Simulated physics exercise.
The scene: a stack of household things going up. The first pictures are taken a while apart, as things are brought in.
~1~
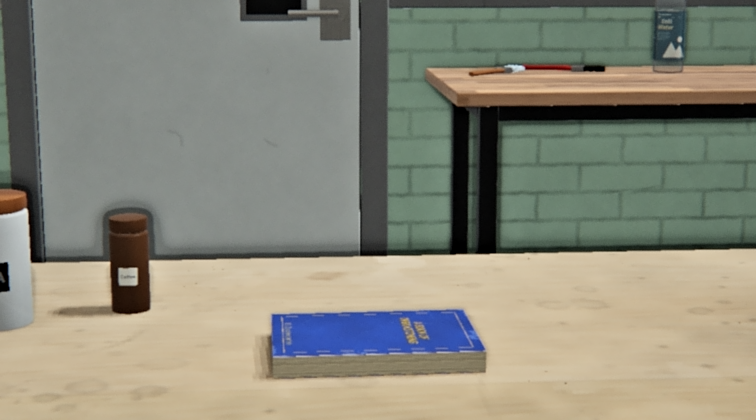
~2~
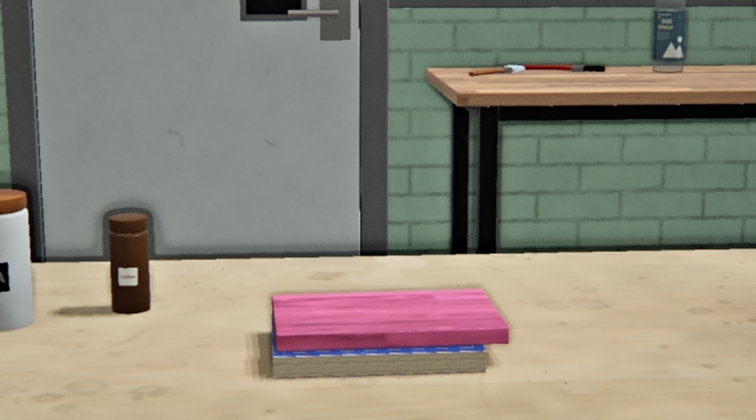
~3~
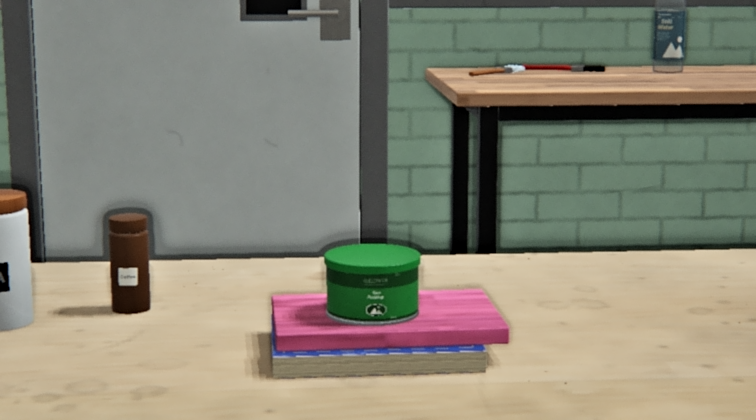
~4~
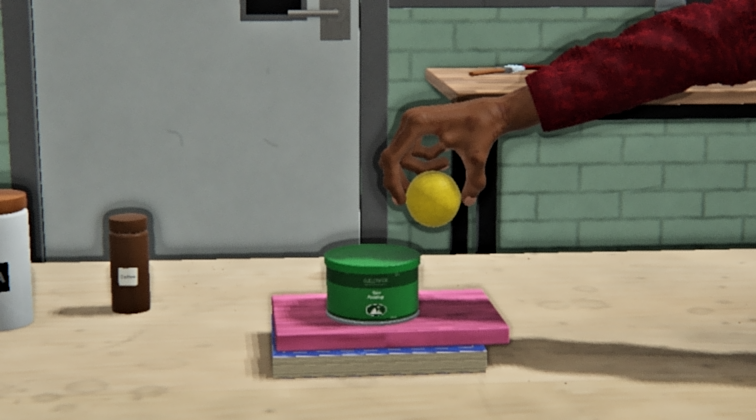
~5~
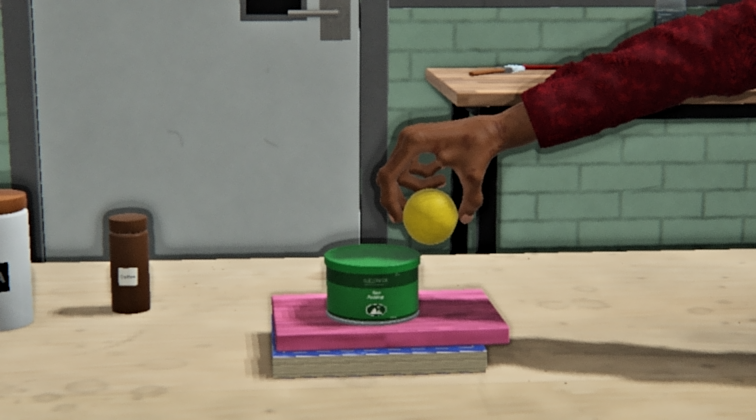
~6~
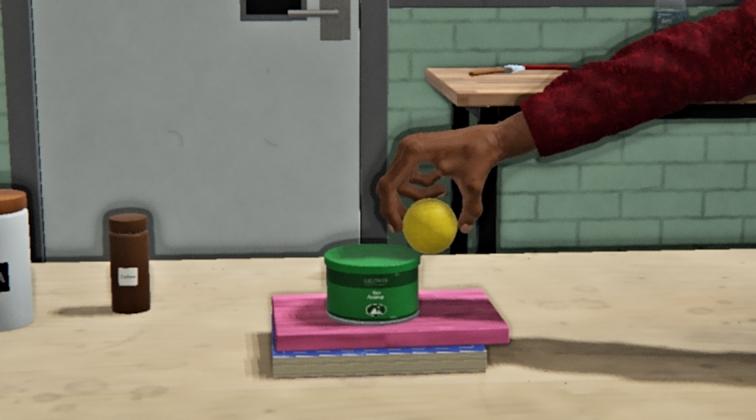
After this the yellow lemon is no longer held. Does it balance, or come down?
As it turns out, it loses its balance.
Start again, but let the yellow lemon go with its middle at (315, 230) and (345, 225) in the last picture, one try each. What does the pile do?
First, it gives way; second, it holds.
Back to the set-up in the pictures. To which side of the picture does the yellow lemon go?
It goes to the right.
Then, 0.30 s on from there, yellow lemon now fallen.
Then, 0.60 s on from there, nothing new.
Then, 2.30 s on from there, yellow lemon resting near (466, 285).
In the end, fallen, yellow lemon; the other 5 unmoved. At the end, from the last picture's camera, yellow lemon near (466, 285). The pile comes apart.
